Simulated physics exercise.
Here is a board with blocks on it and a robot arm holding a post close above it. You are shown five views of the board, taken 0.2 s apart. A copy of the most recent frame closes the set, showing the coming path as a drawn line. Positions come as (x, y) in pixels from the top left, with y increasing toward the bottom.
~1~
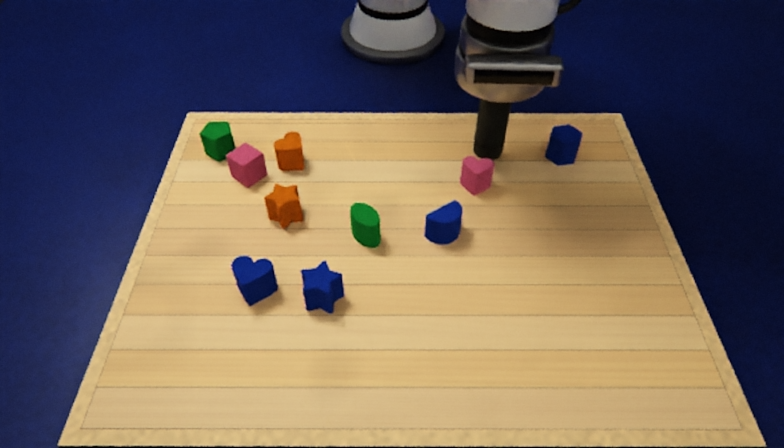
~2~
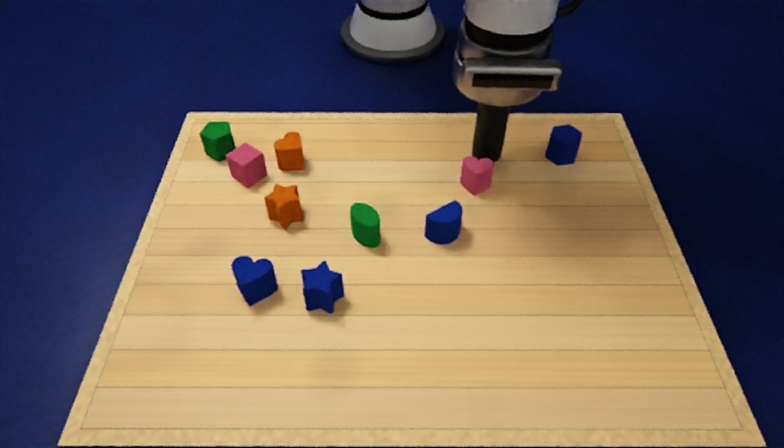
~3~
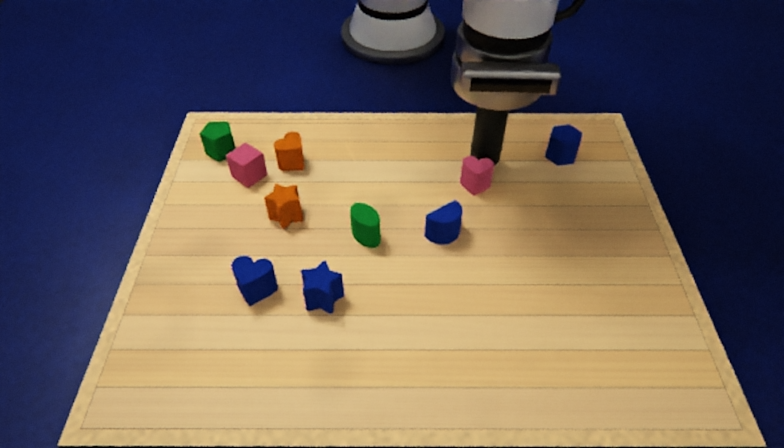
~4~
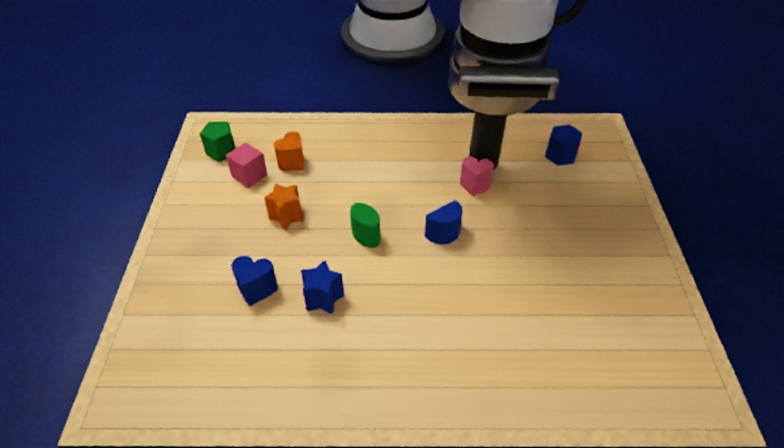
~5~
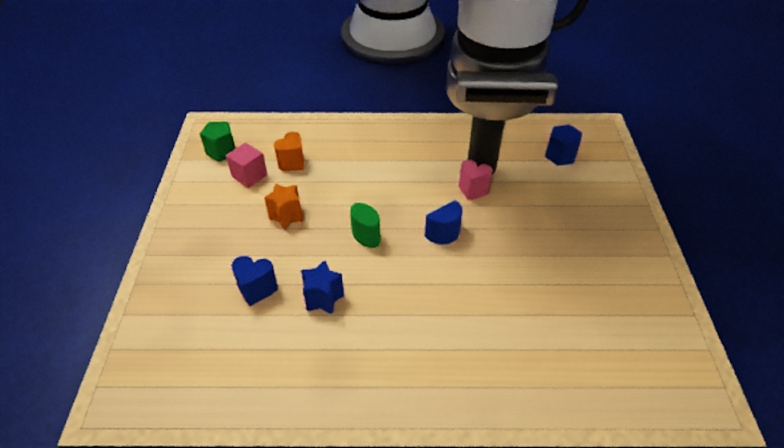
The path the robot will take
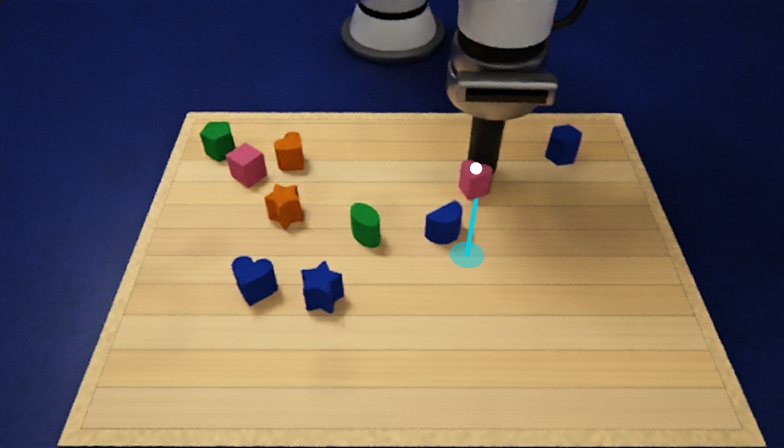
The robot arm's dark post crept a short way toward the front of the wooden board and nudged the pink heart-shaped block very slightly, while the other colourful blocks all stayed still.
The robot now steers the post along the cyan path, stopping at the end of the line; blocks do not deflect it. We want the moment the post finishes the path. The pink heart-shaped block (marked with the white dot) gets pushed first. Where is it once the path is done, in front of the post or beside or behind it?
At the end of the path, the post is still pushing the pink heart-shaped block ahead of it.
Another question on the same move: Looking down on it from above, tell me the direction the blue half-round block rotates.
Rotation: Clockwise.
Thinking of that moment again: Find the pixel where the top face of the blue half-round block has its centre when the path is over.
I'd place it at (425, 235), taking the centre of its top.
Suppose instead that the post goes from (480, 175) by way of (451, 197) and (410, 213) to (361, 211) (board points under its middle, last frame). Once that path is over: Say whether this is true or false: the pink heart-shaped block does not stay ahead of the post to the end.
That claim is true.
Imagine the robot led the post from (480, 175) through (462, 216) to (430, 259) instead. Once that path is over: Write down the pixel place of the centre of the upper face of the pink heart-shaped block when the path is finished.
Somewhere near (440, 259).
Drawn move, straight from (480, 175) to (467, 255); the dot is on the pink heart-shaped block.
What follows on the original path. One third of the way, post (477, 192); pink heart-shaped block (471, 194).
Two thirds of the way, post (473, 219); blue half-round block (432, 227), turned 40° clockwise; pink heart-shaped block (467, 223).
At the end, post (468, 248); blue half-round block (425, 235), turned 85° clockwise; pink heart-shaped block (461, 254).
